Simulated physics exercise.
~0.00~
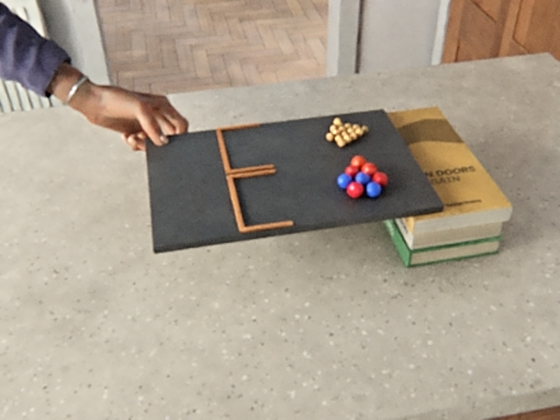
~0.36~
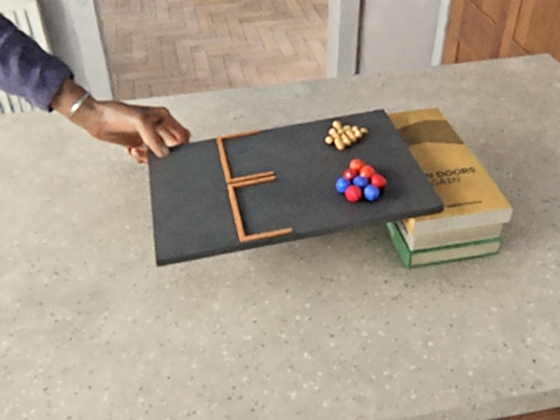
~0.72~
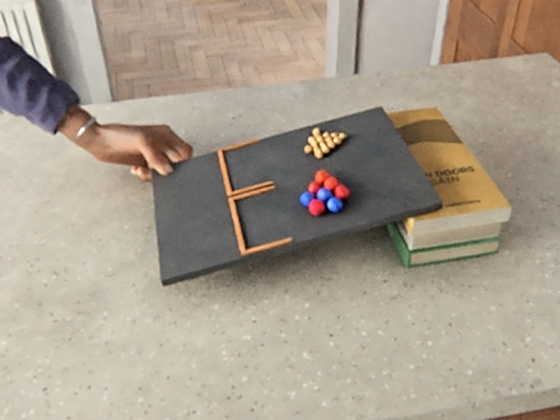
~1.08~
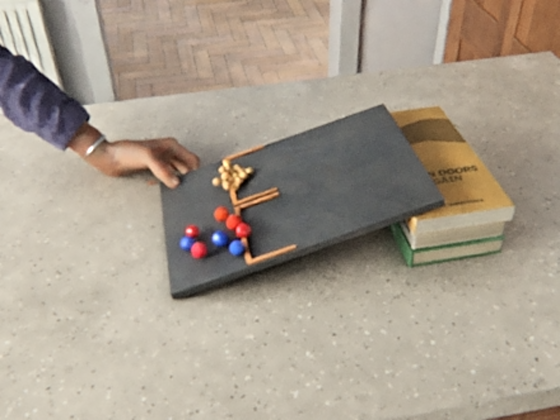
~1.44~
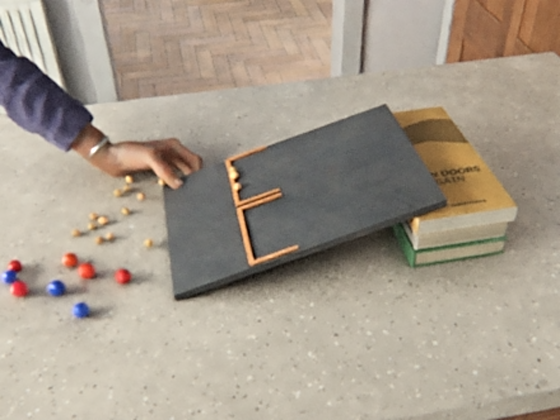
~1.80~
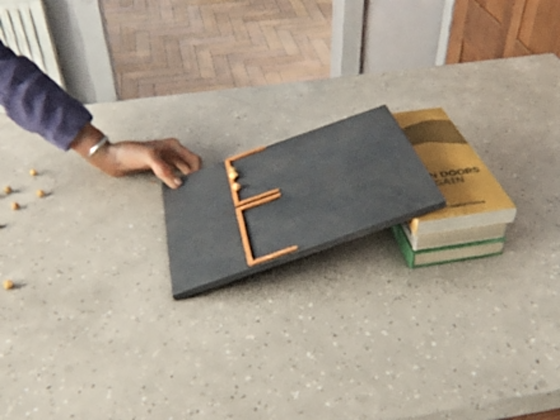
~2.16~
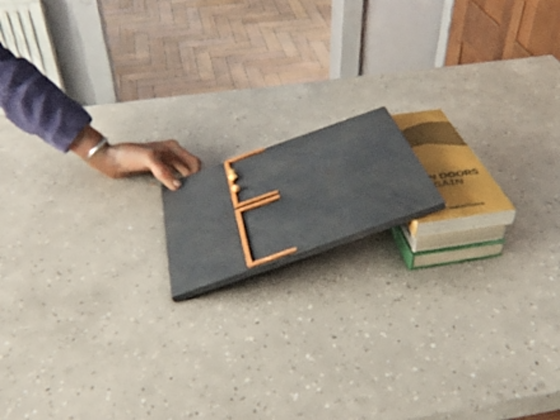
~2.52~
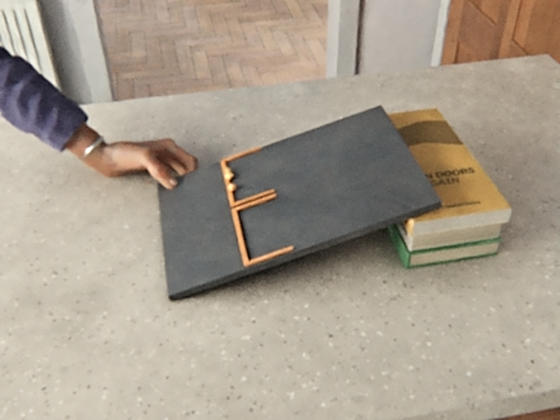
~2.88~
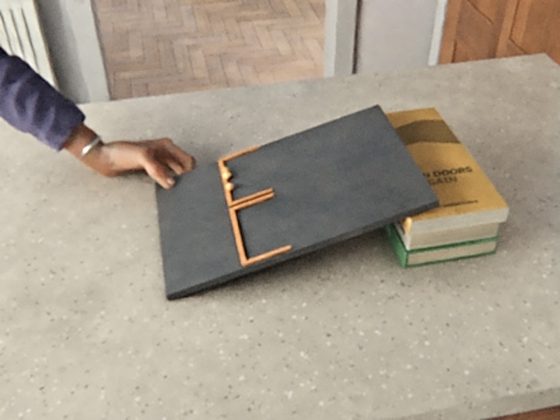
A hand in a dark purple sleeve holds the left end of a dark board above a speckled grey counter, seen from above at an angle, while the right end rests on stacked books, yellow over green. Red and blue balls sit in front and small gold pieces behind, with an orange barrier further left. The hand lowers its end, and both groups slide left down the slope. The red and blue balls all get past the barrier and roll off across the counter. Most gold pieces follow, but a few stay caught against it as the tilted board rests still.
